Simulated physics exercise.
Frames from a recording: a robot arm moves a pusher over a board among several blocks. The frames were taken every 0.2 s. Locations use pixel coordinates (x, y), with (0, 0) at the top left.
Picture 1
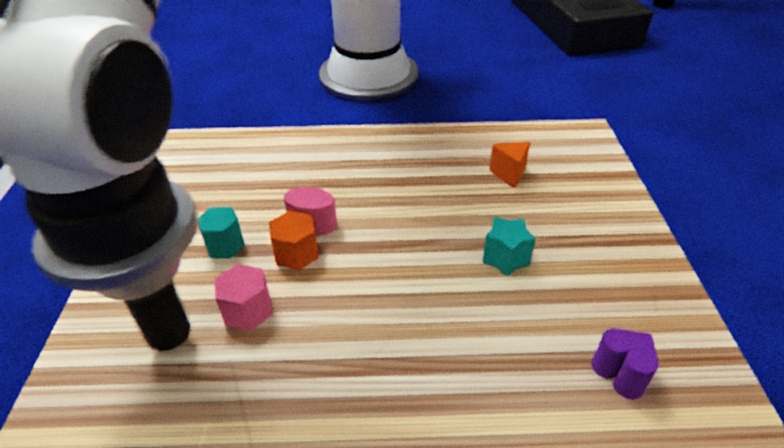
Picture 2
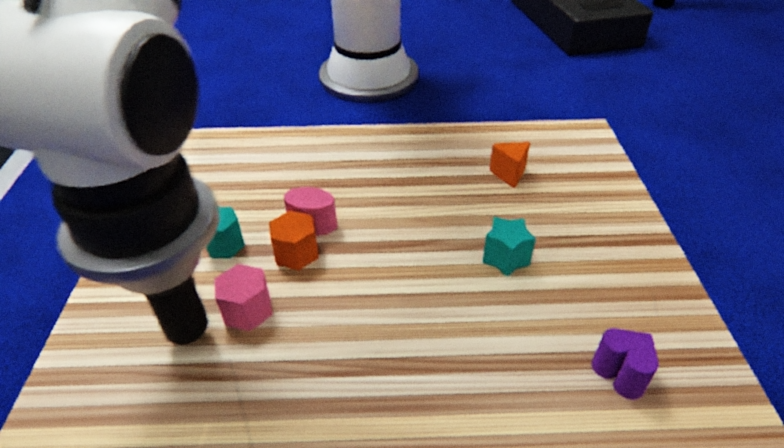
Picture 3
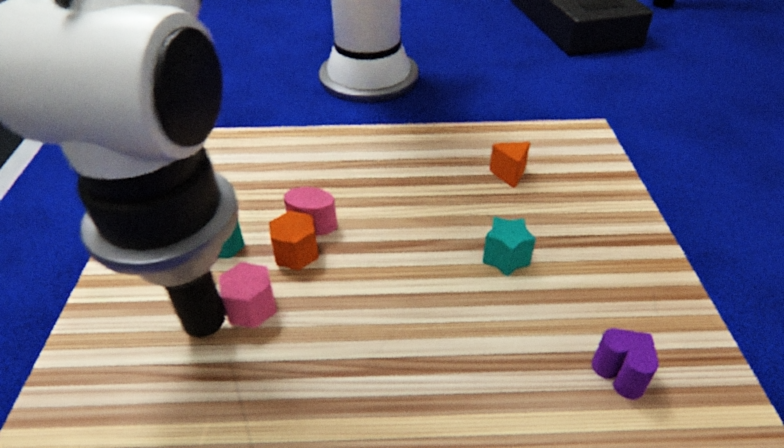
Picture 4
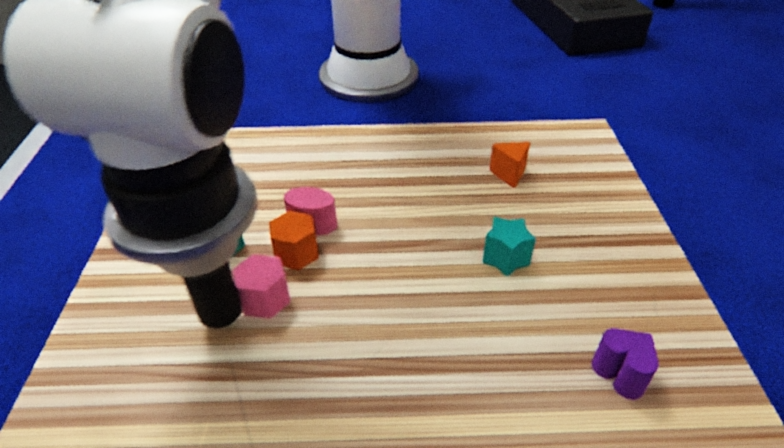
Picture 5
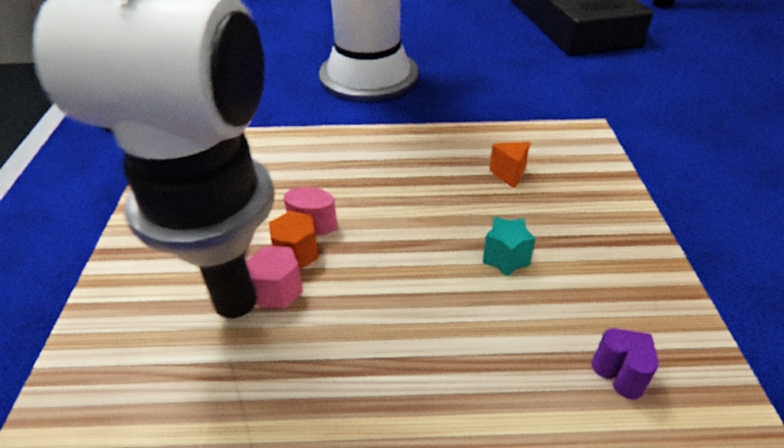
On a striped wooden board, a robot arm moved its black pusher rightward to a pink six-sided block and nudged it right and slightly away, while the other visible blocks stayed still.
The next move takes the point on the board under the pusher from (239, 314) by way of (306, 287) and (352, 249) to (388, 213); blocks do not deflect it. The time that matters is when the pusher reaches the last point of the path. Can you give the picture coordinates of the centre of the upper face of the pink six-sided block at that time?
It will end up at (420, 173).
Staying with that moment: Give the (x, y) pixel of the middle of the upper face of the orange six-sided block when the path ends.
It will likely be found at (311, 208).
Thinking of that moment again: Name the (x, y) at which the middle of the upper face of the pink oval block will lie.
It is going to be at (307, 182).
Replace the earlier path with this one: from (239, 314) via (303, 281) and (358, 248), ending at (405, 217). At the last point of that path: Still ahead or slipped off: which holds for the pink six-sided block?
Still in front.
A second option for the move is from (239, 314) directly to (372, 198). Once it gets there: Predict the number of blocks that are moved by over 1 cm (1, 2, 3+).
My best guess is that three blocks or more move over 1 cm.
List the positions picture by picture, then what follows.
In the first frame, tip of the pusher at (169, 333), middles of tops, turquoise six-sided block at (217, 218), pink six-sided block at (240, 283), orange six-sided block at (292, 226), pink oval block at (309, 197).
In the second frame, pusher at (187, 327), nothing pushed.
In the third frame, pusher at (204, 320), pink six-sided block at (244, 280).
In the fourth frame, pusher at (220, 312), pink six-sided block at (258, 272).
In the fifth frame, pusher at (235, 303), turquoise six-sided block hidden, pink six-sided block at (272, 262), orange six-sided block at (292, 226), pink oval block at (309, 197).
What follows on the original path. One third of the way, pusher at (305, 275); pink six-sided block at (333, 234), turned 40° anticlockwise; orange six-sided block at (309, 211), turned 55° anticlockwise; pink oval block at (308, 185).
Two thirds of the way, pusher at (352, 237); pink six-sided block at (379, 201), turned 30° anticlockwise; orange six-sided block at (311, 208), turned 65° anticlockwise; pink oval block at (307, 182).
At the end, pusher at (388, 202); turquoise six-sided block unmoved; pink six-sided block at (420, 173); orange six-sided block at (311, 208), turned 65° anticlockwise; pink oval block at (307, 182).
